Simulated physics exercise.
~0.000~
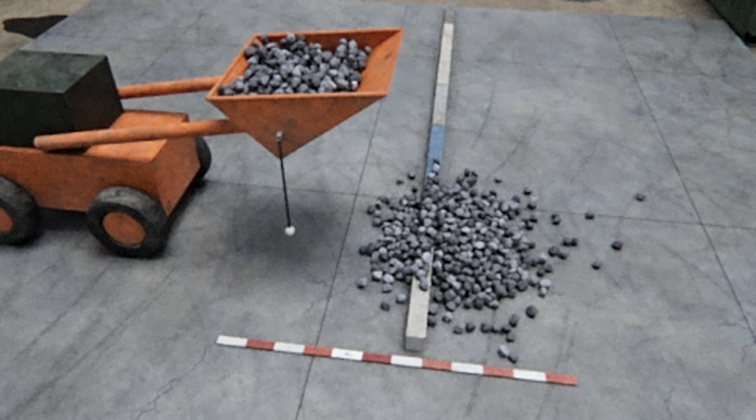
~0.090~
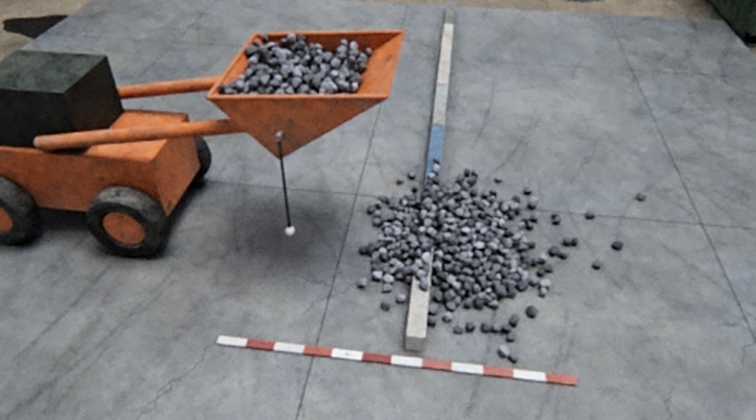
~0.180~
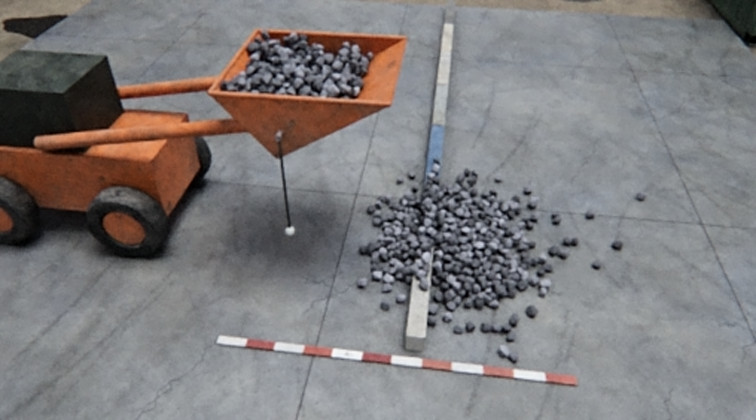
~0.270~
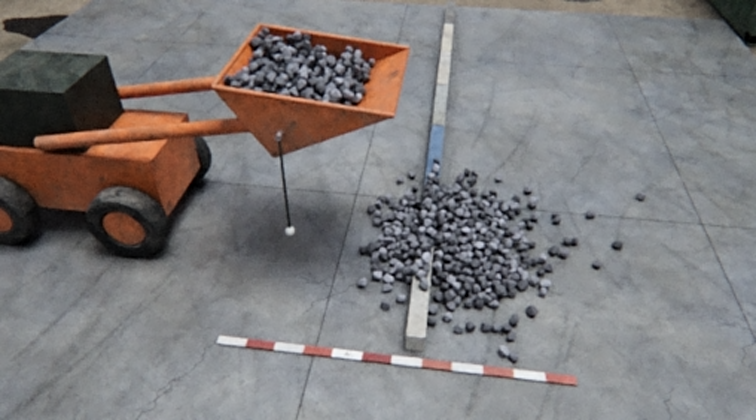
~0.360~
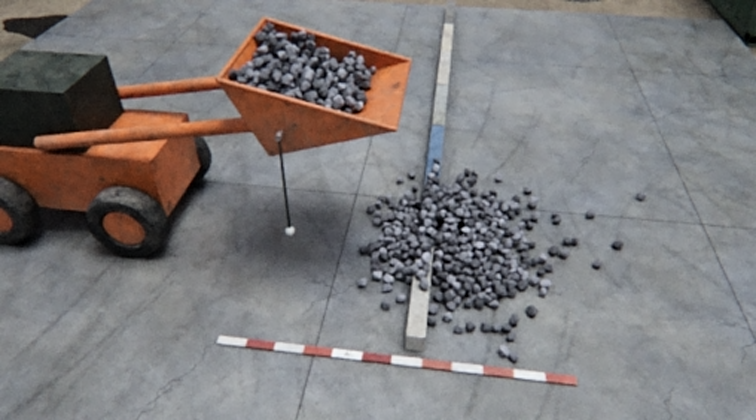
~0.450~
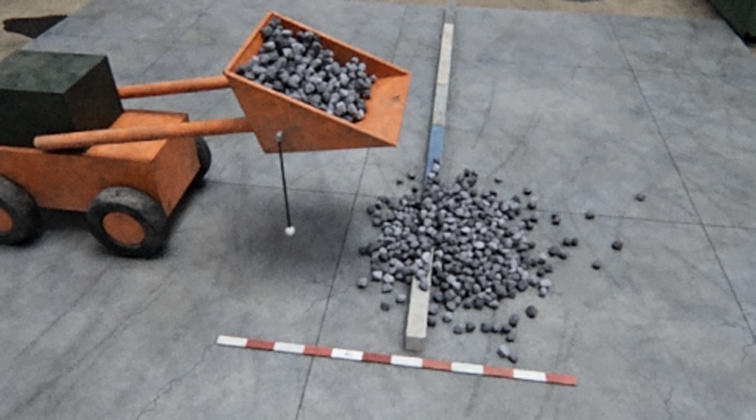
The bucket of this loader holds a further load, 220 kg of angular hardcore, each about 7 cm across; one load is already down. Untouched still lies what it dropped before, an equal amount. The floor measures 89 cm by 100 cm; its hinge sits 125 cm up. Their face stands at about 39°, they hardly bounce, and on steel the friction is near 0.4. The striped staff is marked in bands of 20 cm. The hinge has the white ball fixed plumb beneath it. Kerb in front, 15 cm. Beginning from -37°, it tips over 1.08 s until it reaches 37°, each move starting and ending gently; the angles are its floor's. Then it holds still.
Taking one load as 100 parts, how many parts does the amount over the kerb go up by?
25 parts.
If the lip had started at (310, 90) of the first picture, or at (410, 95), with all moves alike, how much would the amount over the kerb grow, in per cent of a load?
The first would add some 0 per cent and the second some 60 per cent.
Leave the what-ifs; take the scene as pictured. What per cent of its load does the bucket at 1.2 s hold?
About 90 percent is still in there.
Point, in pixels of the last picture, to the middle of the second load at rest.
Centre: Approx. (409, 225).
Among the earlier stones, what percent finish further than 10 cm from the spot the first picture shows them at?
I'd say roughly 0 per cent of them.
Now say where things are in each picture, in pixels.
In the first frame, the bucket is at -37°, its lip at (386, 94); the top of the load is at (285, 47). The earlier load is highest near (428, 220), 25 cm above ground level, 29 % on this side of the kerb, 71 % over the kerb.
In the second frame, lip at (387, 97), floor tilted -36°, highest stones at (285, 47); the stones move at 0.1 m/s on average.
In the third frame, lip at (390, 104), floor tilted -32°, highest stones at (263, 45); the stones move at 0.2 m/s on average.
In the fourth frame, lip at (394, 116), floor tilted -25°, highest stones at (266, 42); the stones move at 0.3 m/s on average.
In the fifth frame, lip at (397, 130), floor tilted -18°, highest stones at (268, 38); the stones move at 0.3 m/s on average.
In the sixth frame, the bucket is at -9°, its lip at (397, 145); the top of the load is at (274, 33); the stones move at 0.3 m/s on average.
After 0.8 s the floor is at 25°; in per cent of one load, 100 in the bucket, 29 on this side of the kerb, 71 over the kerb; the foremost stones are at (589, 233).
After 1.2 s the floor is at 37°; in per cent of one load, 88 in the bucket, 40 on this side of the kerb, 71 over the kerb; the foremost stones are at (589, 233).
After 1.5 s the floor is at 37°; in per cent of one load, 30 in the bucket, 94 on this side of the kerb, 76 over the kerb; the foremost stones are at (589, 233).
After 4.0 s the floor is at 37°; in per cent of one load, 0 in the bucket, 104 on this side of the kerb, 96 over the kerb; the foremost stones are at (591, 235). Net gain over the kerb, 25.
